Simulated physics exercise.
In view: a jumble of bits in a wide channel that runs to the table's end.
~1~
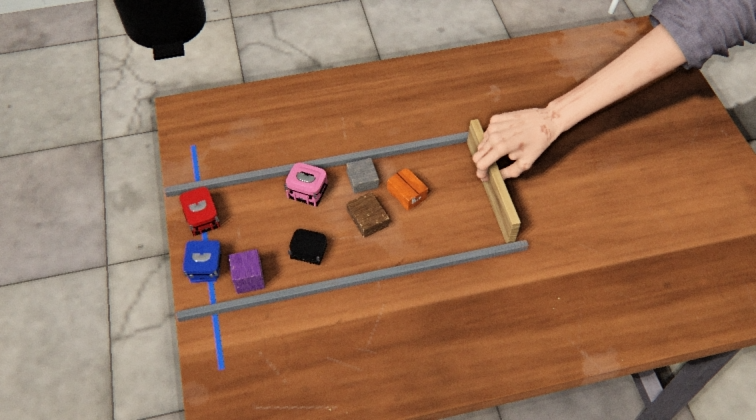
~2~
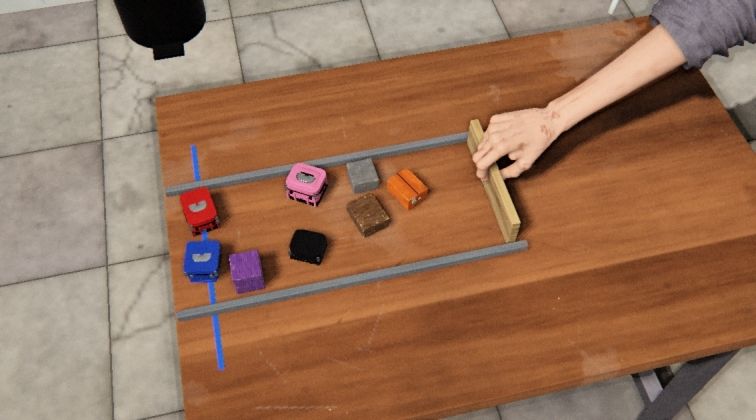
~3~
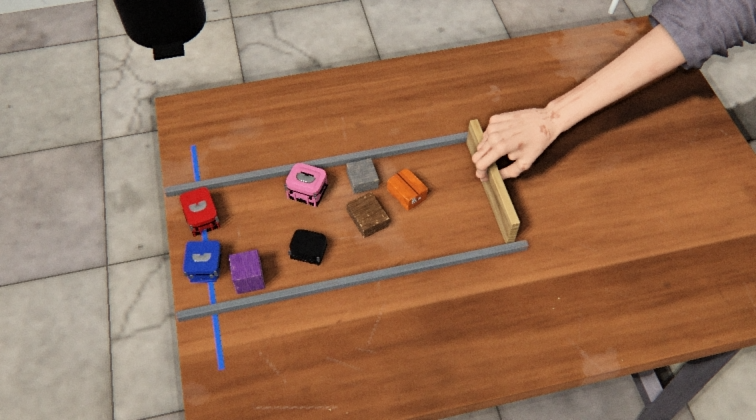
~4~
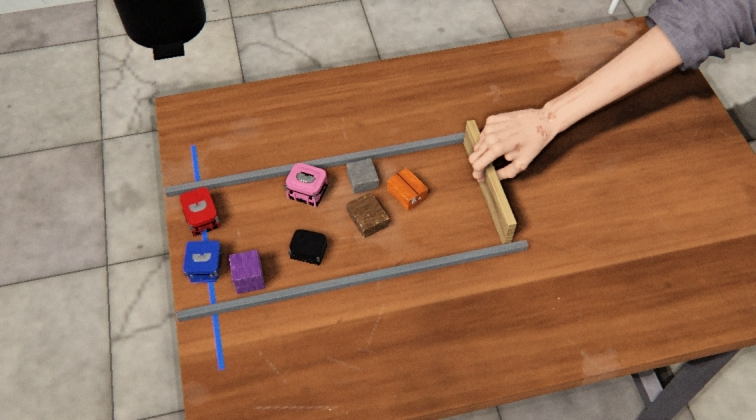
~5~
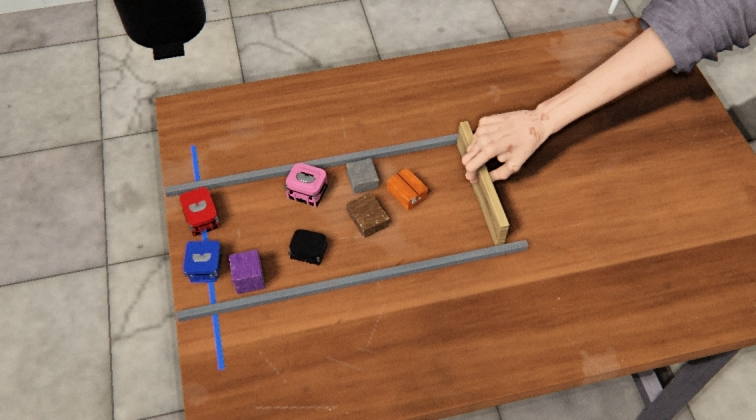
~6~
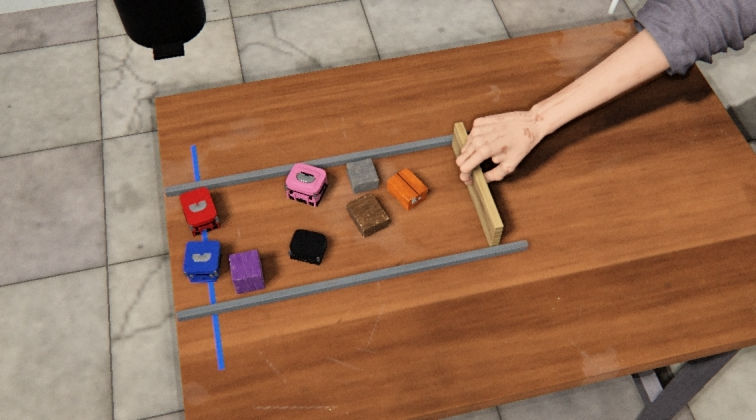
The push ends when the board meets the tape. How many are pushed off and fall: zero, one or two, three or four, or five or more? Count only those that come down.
Outcome: The number that fall off is three or four.
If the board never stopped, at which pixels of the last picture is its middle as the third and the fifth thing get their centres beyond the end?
First at (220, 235), next at (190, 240).
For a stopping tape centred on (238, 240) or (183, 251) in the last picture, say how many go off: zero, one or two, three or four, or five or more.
Taking them in turn, one to two; five or over.
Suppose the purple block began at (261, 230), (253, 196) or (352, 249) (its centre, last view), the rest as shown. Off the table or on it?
The purple block drops off; goes over; remains up.
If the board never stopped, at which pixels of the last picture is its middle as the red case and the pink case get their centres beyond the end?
For the red case at (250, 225), for the pink case at (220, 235).
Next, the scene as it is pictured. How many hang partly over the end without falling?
The number is 1.
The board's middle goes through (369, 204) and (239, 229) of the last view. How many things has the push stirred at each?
At the one place 4, at the other 8.
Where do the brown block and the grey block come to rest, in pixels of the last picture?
The brown block at (187, 266), the grey block at (185, 201).
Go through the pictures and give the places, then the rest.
Blue case (204, 262); red case (200, 211); purple block (247, 272); board (492, 180); tape (206, 247), in the first picture.
Red case (200, 212); pink case (307, 185), in the second picture.
Purple block (247, 272); black case (308, 247), in the third picture.
Blue case (204, 262); orange box (407, 189), in the fourth picture.
Red case (200, 212); board (482, 182), in the fifth picture.
Blue case (204, 262); red case (200, 212); purple block (247, 272); board (476, 183); tape (206, 247), in the sixth picture.
A little later, none off yet; blue case at rest near (204, 262); red case at rest near (200, 212); purple block at rest near (247, 272).
When it is over, the number that fall off is three or four; down, pink case, purple block, red case and blue case.
